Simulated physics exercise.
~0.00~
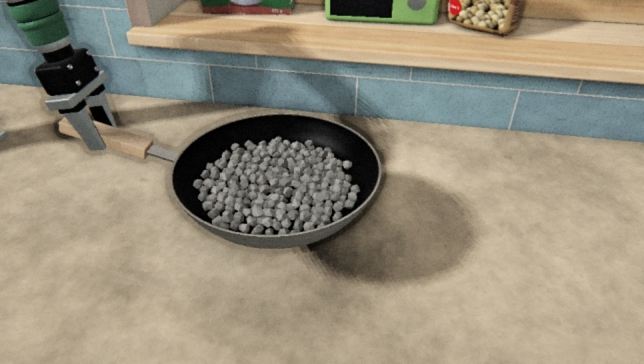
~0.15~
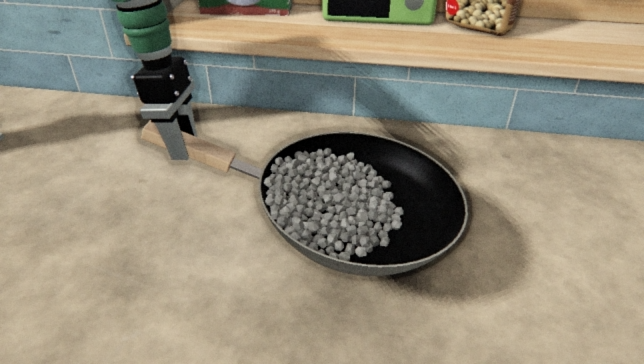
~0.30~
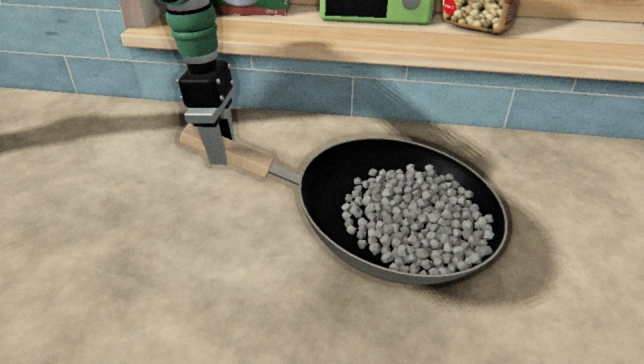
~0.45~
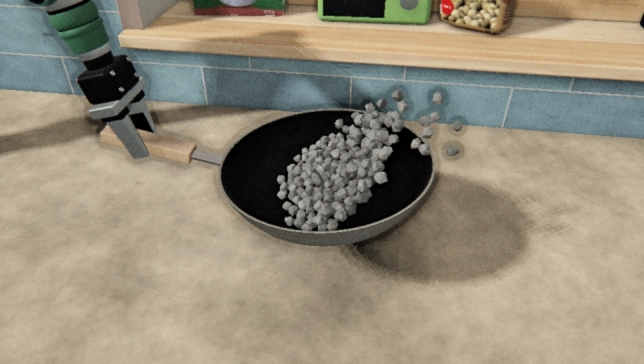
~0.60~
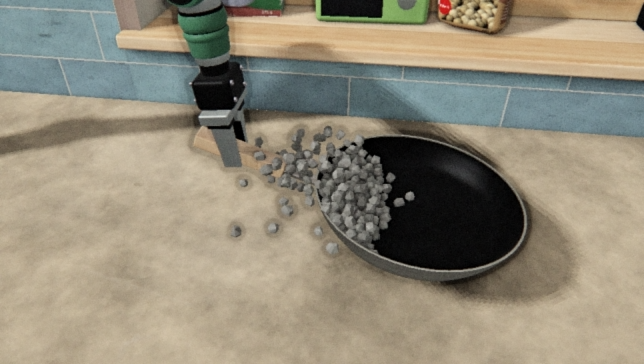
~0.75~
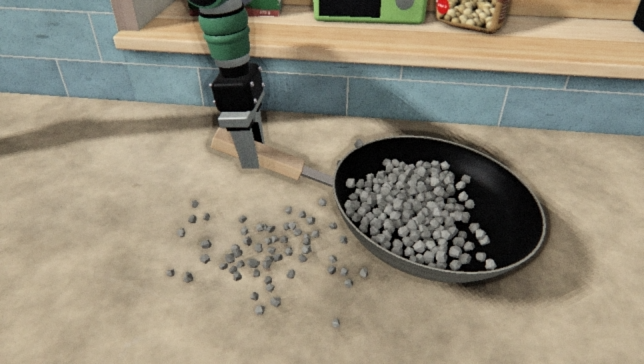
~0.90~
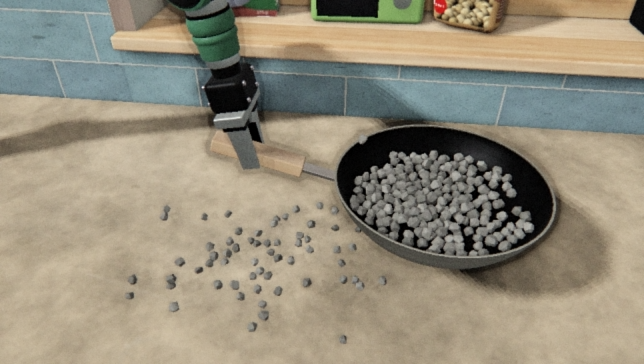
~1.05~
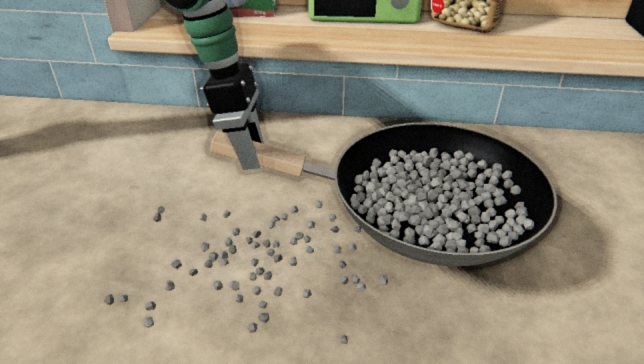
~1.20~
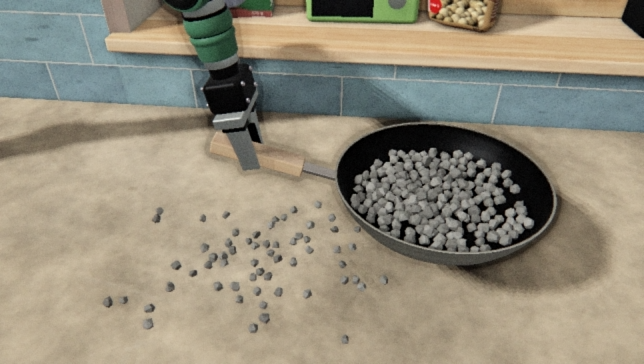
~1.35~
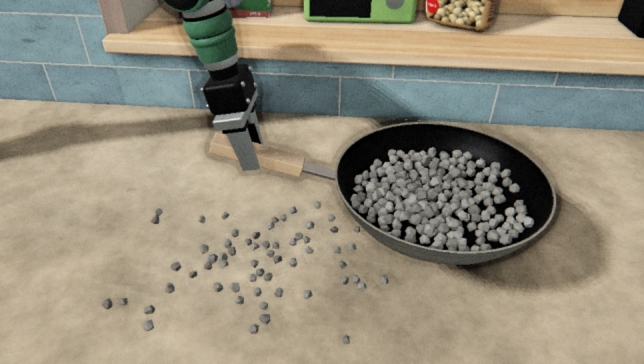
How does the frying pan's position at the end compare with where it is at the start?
The frying pan ends up clearly farther to the right than where it started, and slightly lower in the view.
